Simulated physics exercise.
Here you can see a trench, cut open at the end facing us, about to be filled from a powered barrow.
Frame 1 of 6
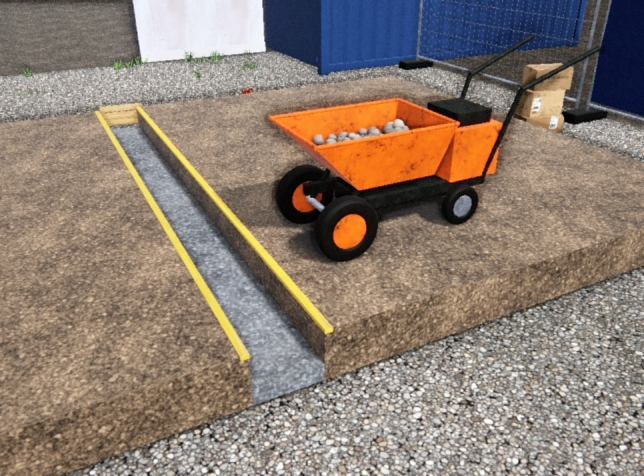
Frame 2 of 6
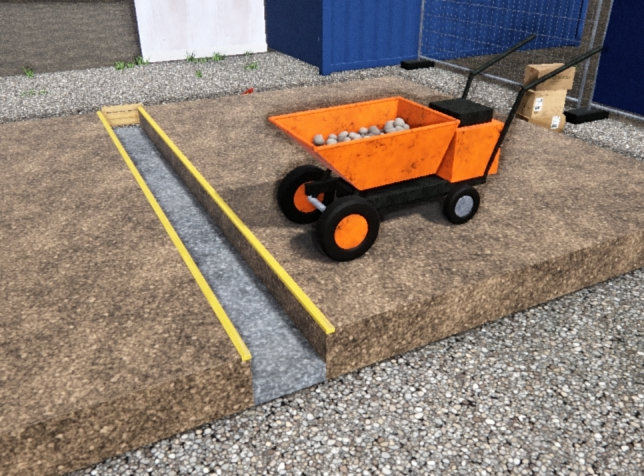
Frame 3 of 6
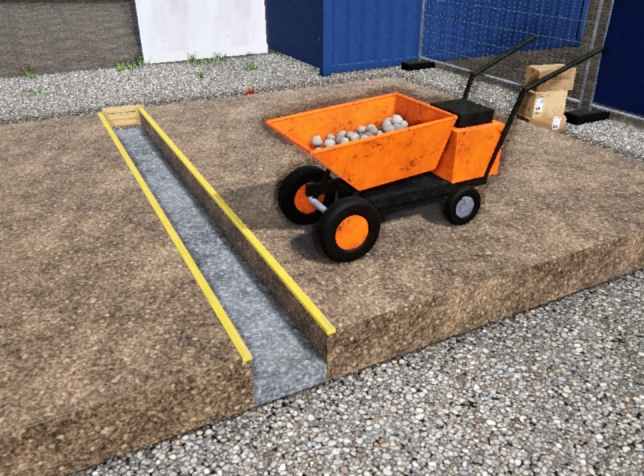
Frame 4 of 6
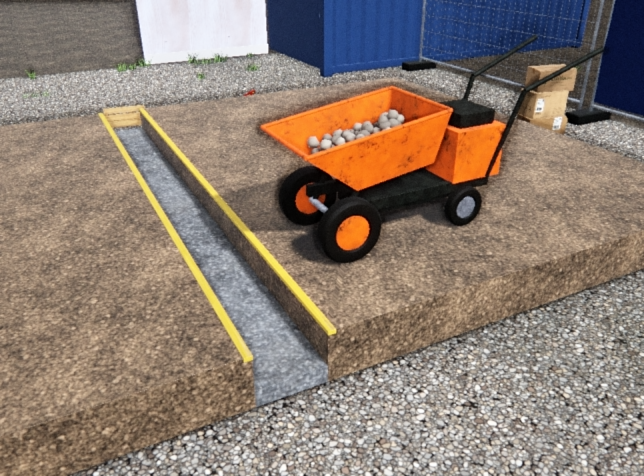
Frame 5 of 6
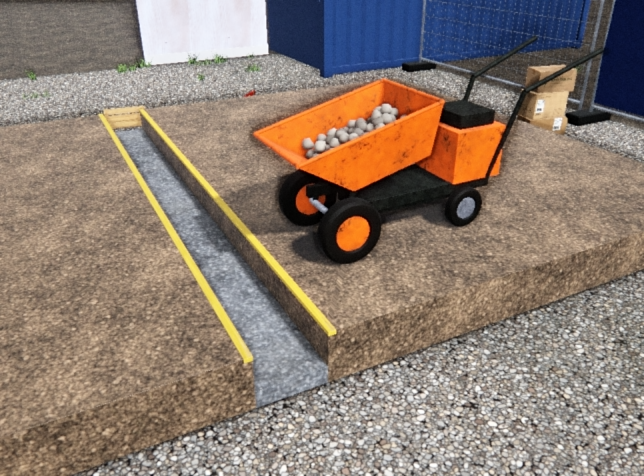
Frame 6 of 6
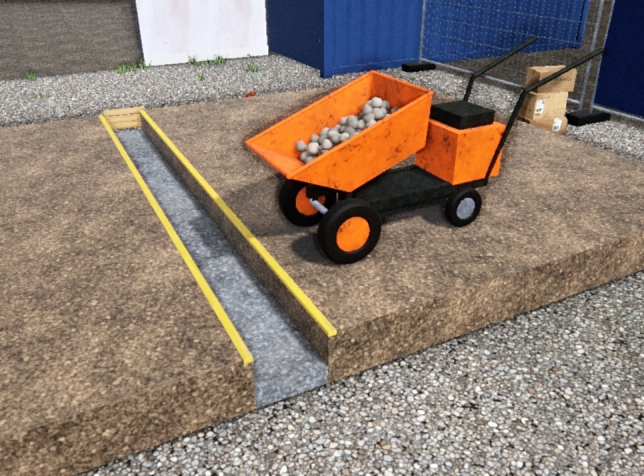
The orange skip of a small powered barrow, loaded with rounded grey stones, started level and then tilted gradually forward to the left, its front lip lowering toward a yellow-edged trench while the wheels stayed put.
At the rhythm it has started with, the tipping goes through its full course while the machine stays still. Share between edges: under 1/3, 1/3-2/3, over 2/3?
Over 2/3.
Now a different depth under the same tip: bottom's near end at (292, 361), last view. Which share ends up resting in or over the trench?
It works out to some 70 percent.
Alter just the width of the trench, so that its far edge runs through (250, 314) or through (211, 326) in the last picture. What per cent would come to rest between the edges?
40 %, then 100 %.
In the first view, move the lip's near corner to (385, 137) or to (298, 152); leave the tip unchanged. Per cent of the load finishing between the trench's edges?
Roughly 50 per cent first, then roughly 50 per cent.
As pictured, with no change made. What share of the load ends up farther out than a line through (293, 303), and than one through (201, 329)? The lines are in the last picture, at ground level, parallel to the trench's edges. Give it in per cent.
Estimate, first then second: 90 %, 10 %.
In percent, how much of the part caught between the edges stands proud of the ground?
Roughly 0 percent of them.
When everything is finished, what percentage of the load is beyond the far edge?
It works out to roughly 15 percent.
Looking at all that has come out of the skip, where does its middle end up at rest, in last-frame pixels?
About (223, 293).
Soon, skip tipped steeply; all in the skip.
A while on, skip tipped right over; about two thirds in the skip; about a quarter in or heaped over the trench; a stray few beyond it; a stray few falling.
Towards the end, skip tipped right over; most in or heaped over the trench; a small part beyond it.
Finally, skip tipped right over; most in or heaped over the trench; a small part beyond it.
